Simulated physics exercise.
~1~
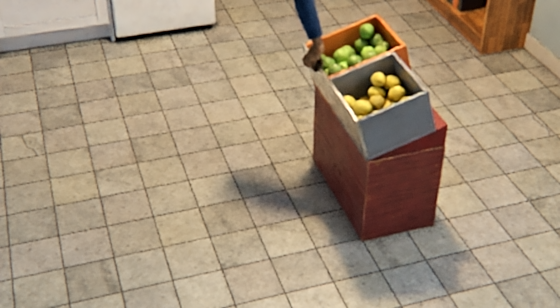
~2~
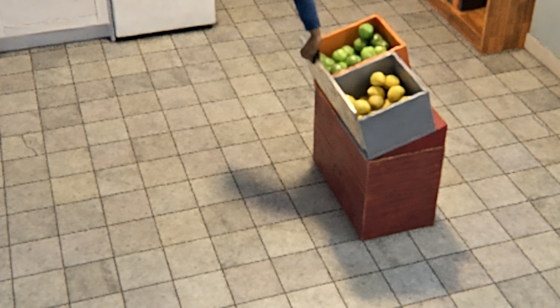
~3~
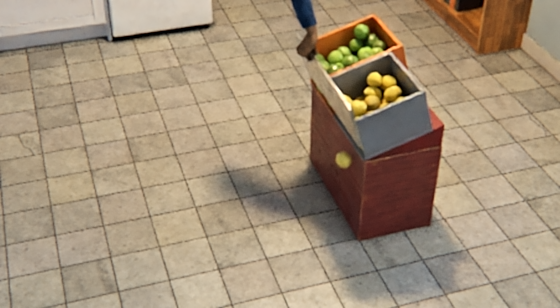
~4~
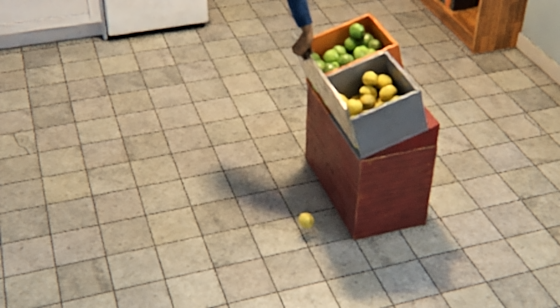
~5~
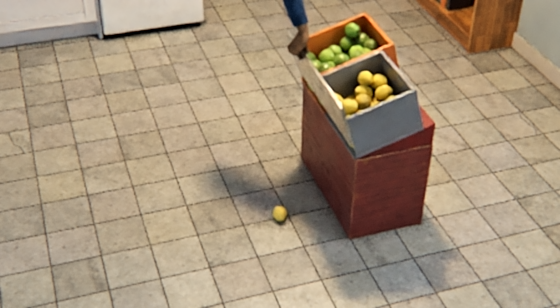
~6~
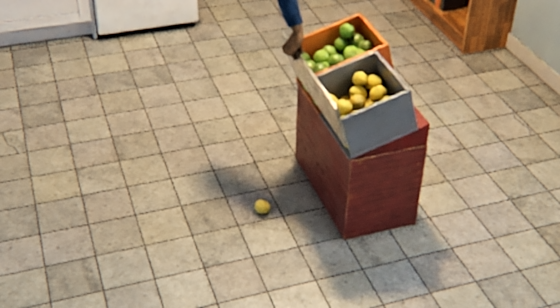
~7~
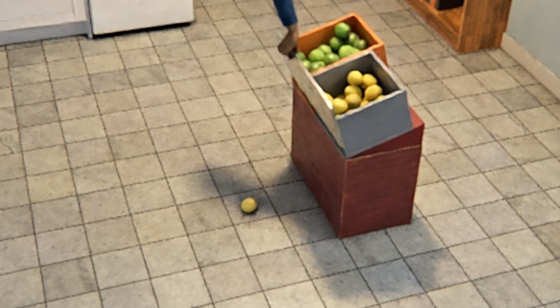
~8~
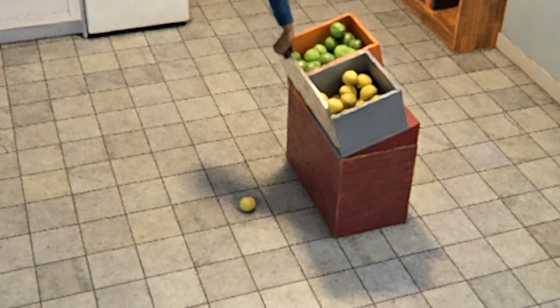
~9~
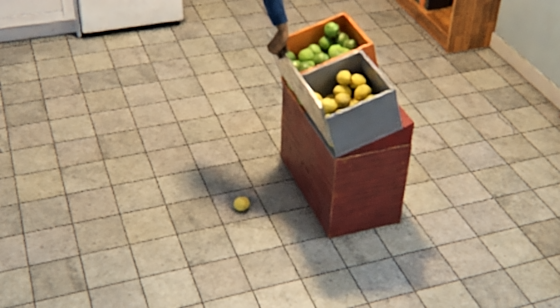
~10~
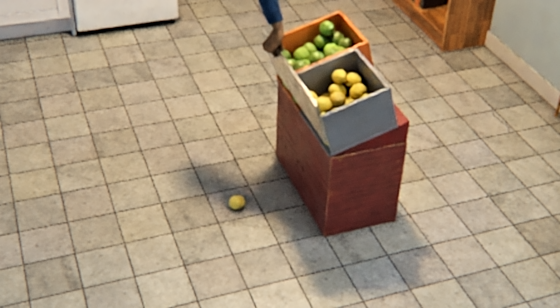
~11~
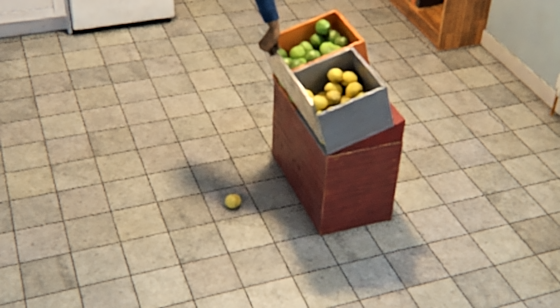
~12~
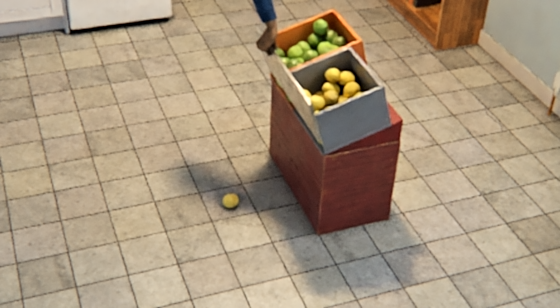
Hand raising the gate of two fruit bins slightly, one lemon dropping and rolling left across tiles to rest, others staying put.
